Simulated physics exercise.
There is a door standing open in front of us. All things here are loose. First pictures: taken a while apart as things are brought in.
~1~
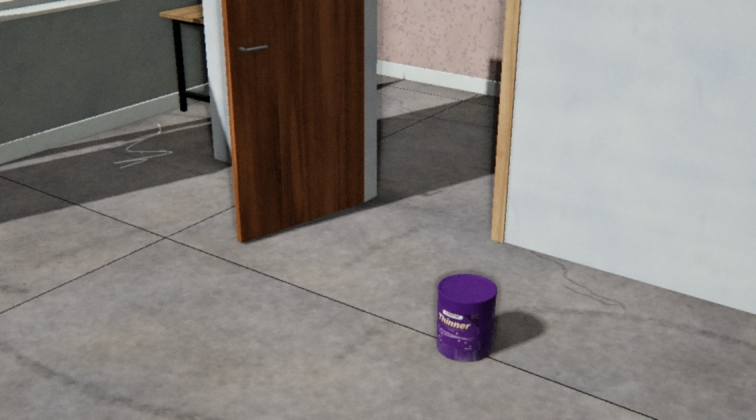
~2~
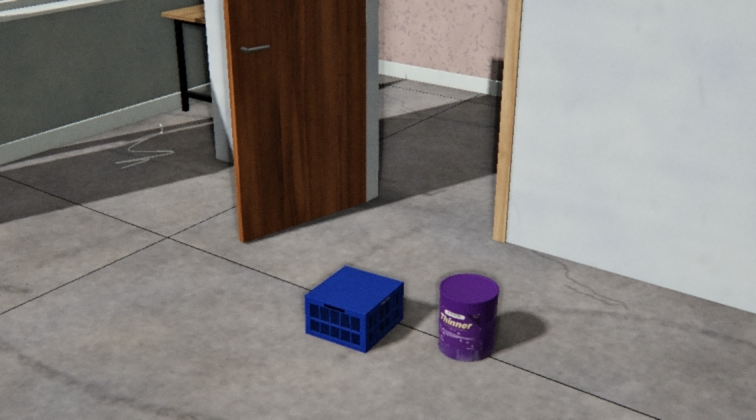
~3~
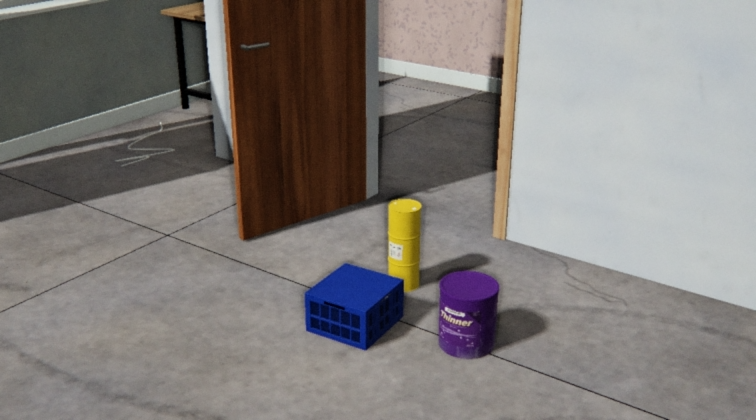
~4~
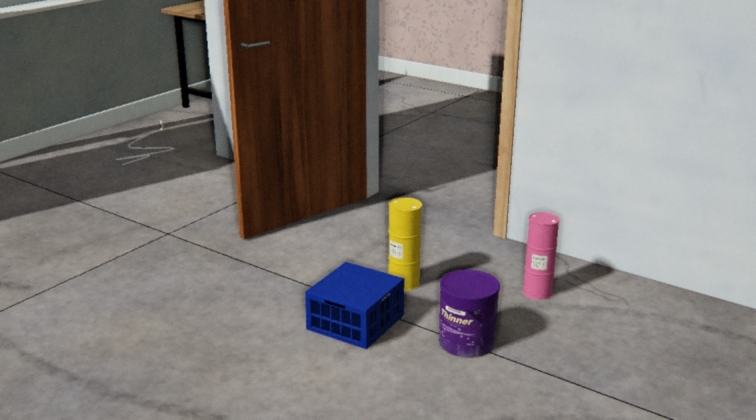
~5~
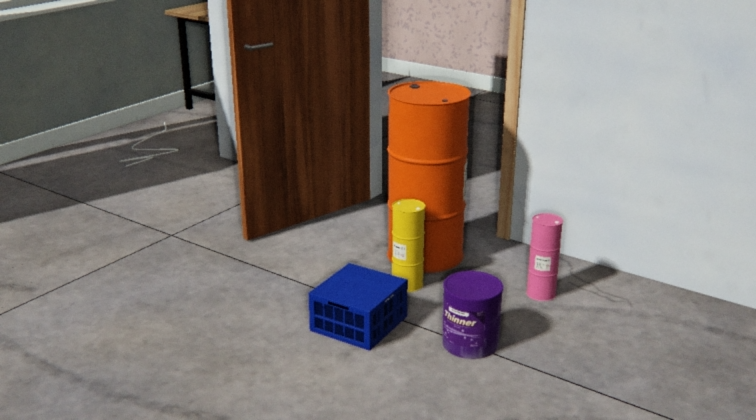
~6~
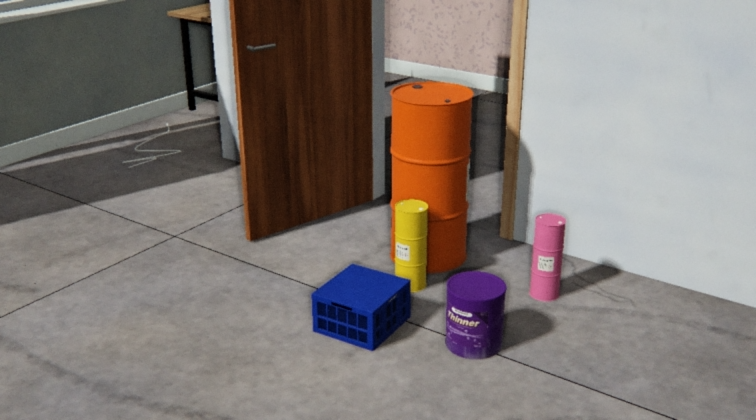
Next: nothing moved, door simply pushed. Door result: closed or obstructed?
Obstructed.
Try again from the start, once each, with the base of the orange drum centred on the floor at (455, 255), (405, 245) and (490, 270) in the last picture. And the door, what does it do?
First try: It gets caught partway; second try: It gets caught partway; third try: It swings home.
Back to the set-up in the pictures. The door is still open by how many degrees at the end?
Open angle: About 45°.
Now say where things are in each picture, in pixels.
In the first frame, door wide open and still.
In the second frame, door wide open and still; purple pail (468, 317).
In the third frame, door wide open and still; blue crate (355, 305); yellow canister (404, 246).
In the fourth frame, door wide open and still; purple pail (468, 313); pink canister (541, 256).
In the fifth frame, door wide open and still; blue crate (359, 305); yellow canister (408, 246).
In the sixth frame, door wide open and still; orange drum (430, 177); purple pail (475, 315).
Then, 0.40 s past the last view, door 94° open.
Then, 0.70 s past the last view, door 76° open.
Then, 0.90 s past the last view, door 61° open.
Then, 1.00 s past the last view, door 53° open.
Finally, door 47° open; all 5 still in place. Final places as the last picture's camera would see them, orange drum near (431, 177).
